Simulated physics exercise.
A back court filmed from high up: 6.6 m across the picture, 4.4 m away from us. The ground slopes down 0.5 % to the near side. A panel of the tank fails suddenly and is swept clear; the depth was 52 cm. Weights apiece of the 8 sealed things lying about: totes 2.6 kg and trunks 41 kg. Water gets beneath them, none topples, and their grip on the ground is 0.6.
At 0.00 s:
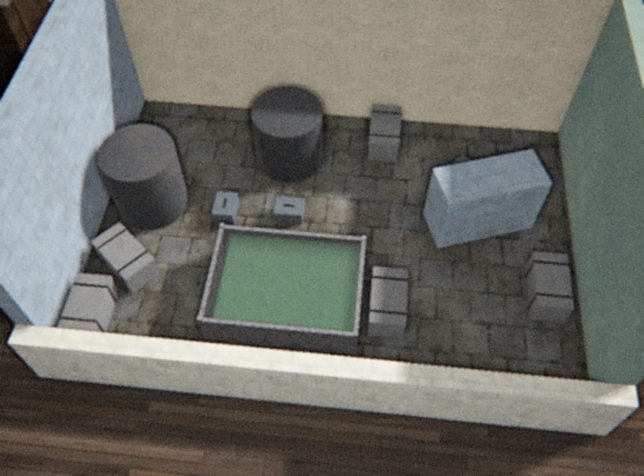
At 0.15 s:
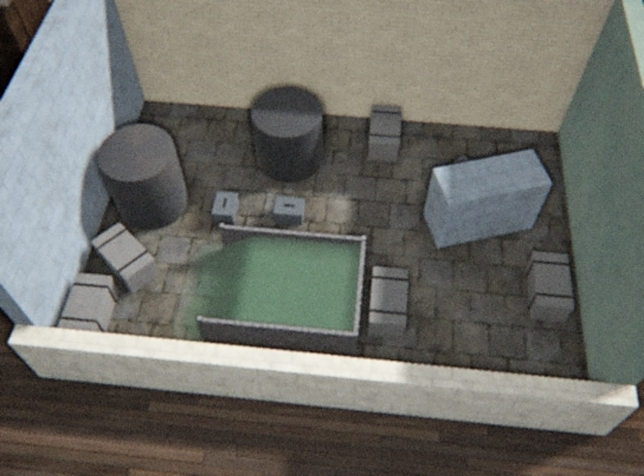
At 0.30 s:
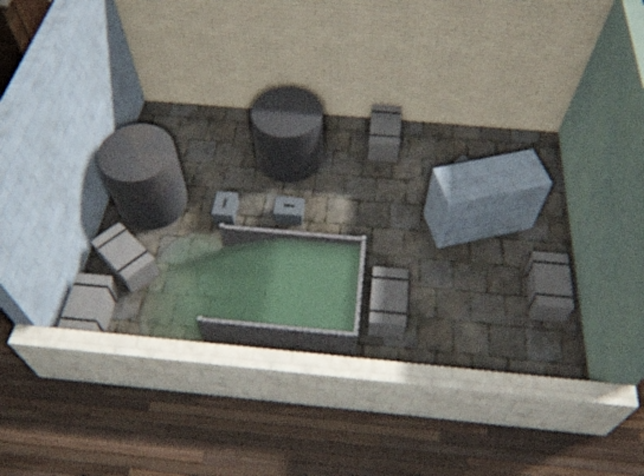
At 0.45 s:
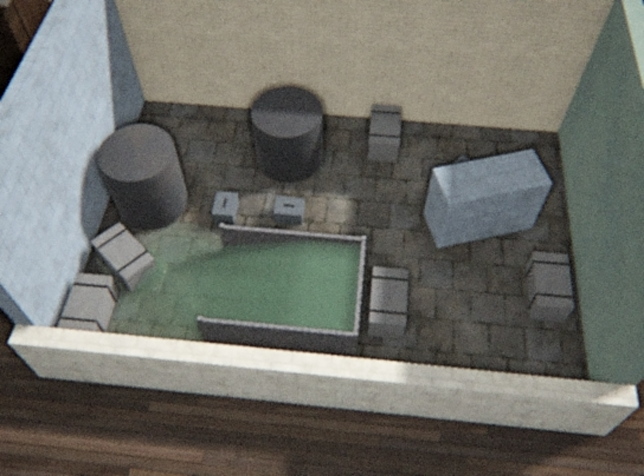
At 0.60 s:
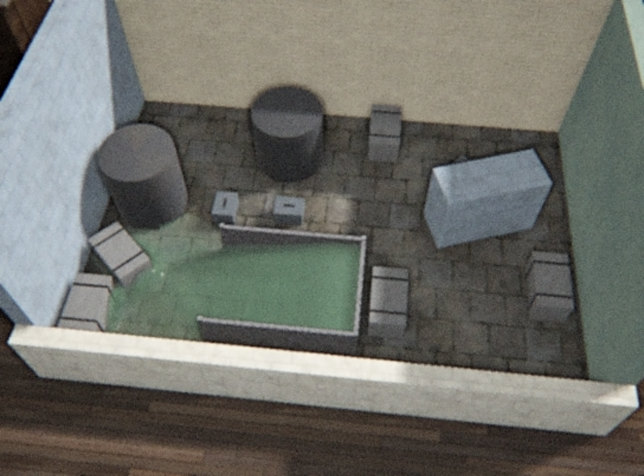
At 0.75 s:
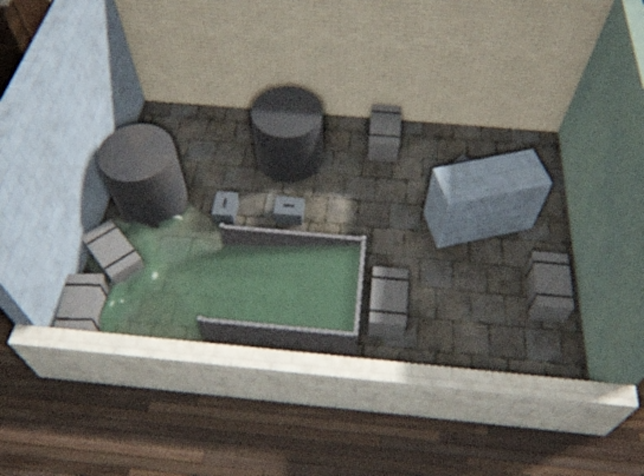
In a walled stone-paved court, the left side of a low tank of green water vanished, and the water spread left across the paving, reaching two pale boxes and nudging them slightly.
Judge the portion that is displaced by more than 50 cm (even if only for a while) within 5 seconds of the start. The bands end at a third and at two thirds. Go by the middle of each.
That comes to between one and two thirds.
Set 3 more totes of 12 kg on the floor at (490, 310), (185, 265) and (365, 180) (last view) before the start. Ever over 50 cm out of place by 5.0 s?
In turn: Less, over, under.
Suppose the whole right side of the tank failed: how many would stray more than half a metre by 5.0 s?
In that case 2 of them.
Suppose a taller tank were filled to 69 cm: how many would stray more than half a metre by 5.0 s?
In that case 5 of them.
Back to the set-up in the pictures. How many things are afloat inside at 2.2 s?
2 of them.
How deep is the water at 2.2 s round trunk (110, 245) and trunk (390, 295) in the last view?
About 32 and 0 cm.
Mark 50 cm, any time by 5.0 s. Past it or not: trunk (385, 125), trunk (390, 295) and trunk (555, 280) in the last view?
In turn: Less, under, less.
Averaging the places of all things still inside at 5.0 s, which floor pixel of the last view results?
At about (374, 235).
After 1.1 s 0 of 8 are over 50 cm from their spots; 0 afloat.
After 2.2 s 0 of 8 are over 50 cm from their spots; 2 afloat.
After 3.5 s 3 of 8 are over 50 cm from their spots; 3 afloat.
After 5.0 s 4 of 8 are over 50 cm from their spots, and 4 have been at some point; 2 afloat.
